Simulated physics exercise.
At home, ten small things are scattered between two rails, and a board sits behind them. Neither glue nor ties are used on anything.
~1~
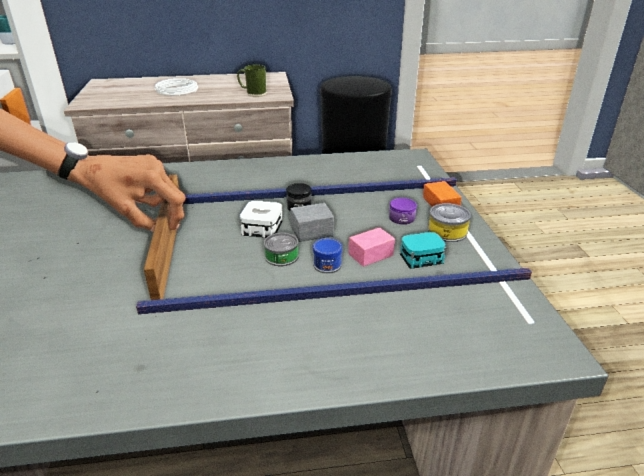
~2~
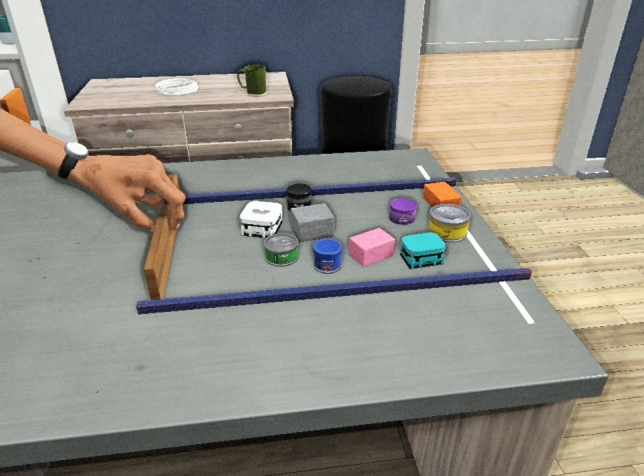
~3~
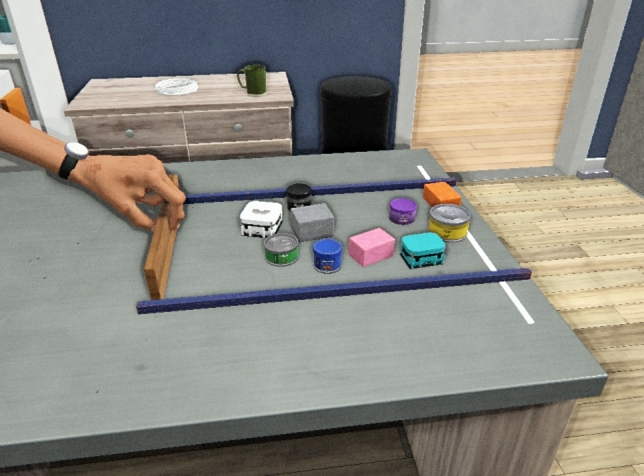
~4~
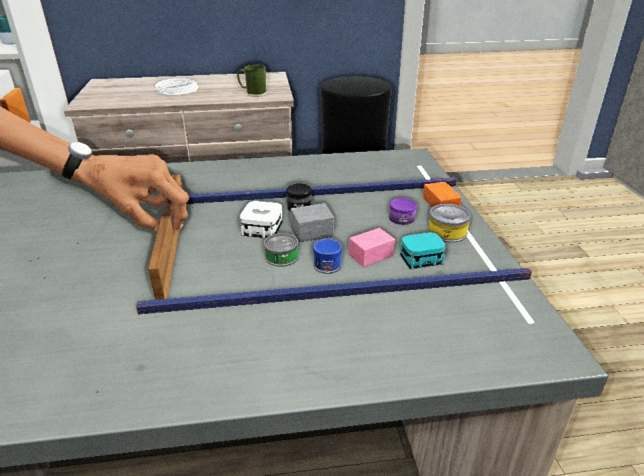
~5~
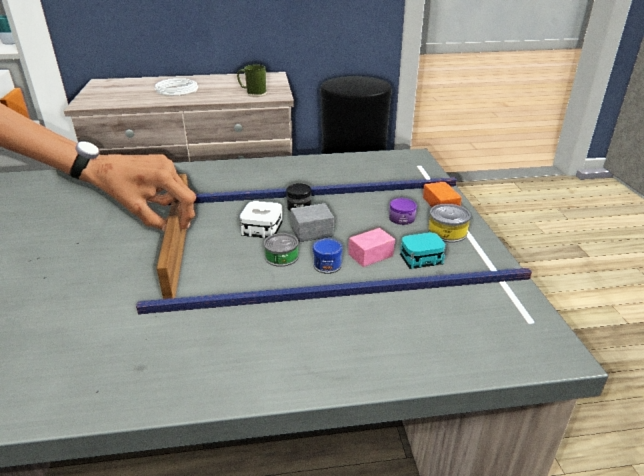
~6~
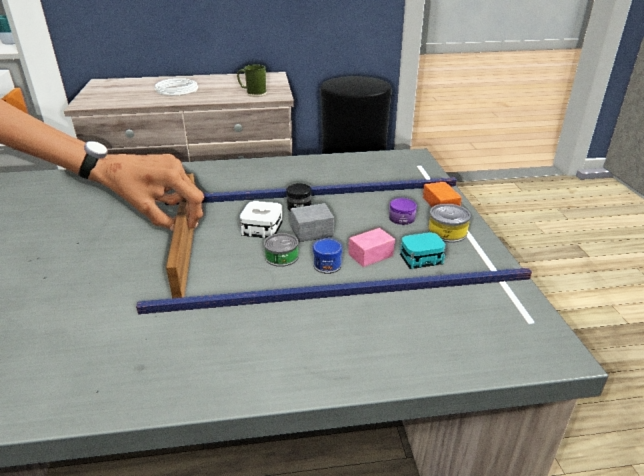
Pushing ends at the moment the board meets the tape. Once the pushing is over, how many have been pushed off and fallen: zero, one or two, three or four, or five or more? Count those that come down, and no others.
The number of pieces cleared off the edge is going to be five or above.
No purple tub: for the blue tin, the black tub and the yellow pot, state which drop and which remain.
Blue tin still up; black tub still up; yellow pot down.
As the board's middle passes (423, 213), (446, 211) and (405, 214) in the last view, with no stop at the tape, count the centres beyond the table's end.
Counts by place: 1 / 4 / 0.
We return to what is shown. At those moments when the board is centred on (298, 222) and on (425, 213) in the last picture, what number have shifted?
I make it 5 at the first spot and 10 at the other.
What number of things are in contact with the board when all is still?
The count in contact is 4.
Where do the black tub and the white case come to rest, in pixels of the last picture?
Black tub at (453, 187), white case at (468, 201).
Early on, none off yet; orange block at rest near (442, 198); yellow pot at rest near (449, 223); purple tub at rest near (403, 212).
Finally, the number that fall off is five or more; lost, grey block, pink block, turquoise case, purple tub, yellow pot and orange block.
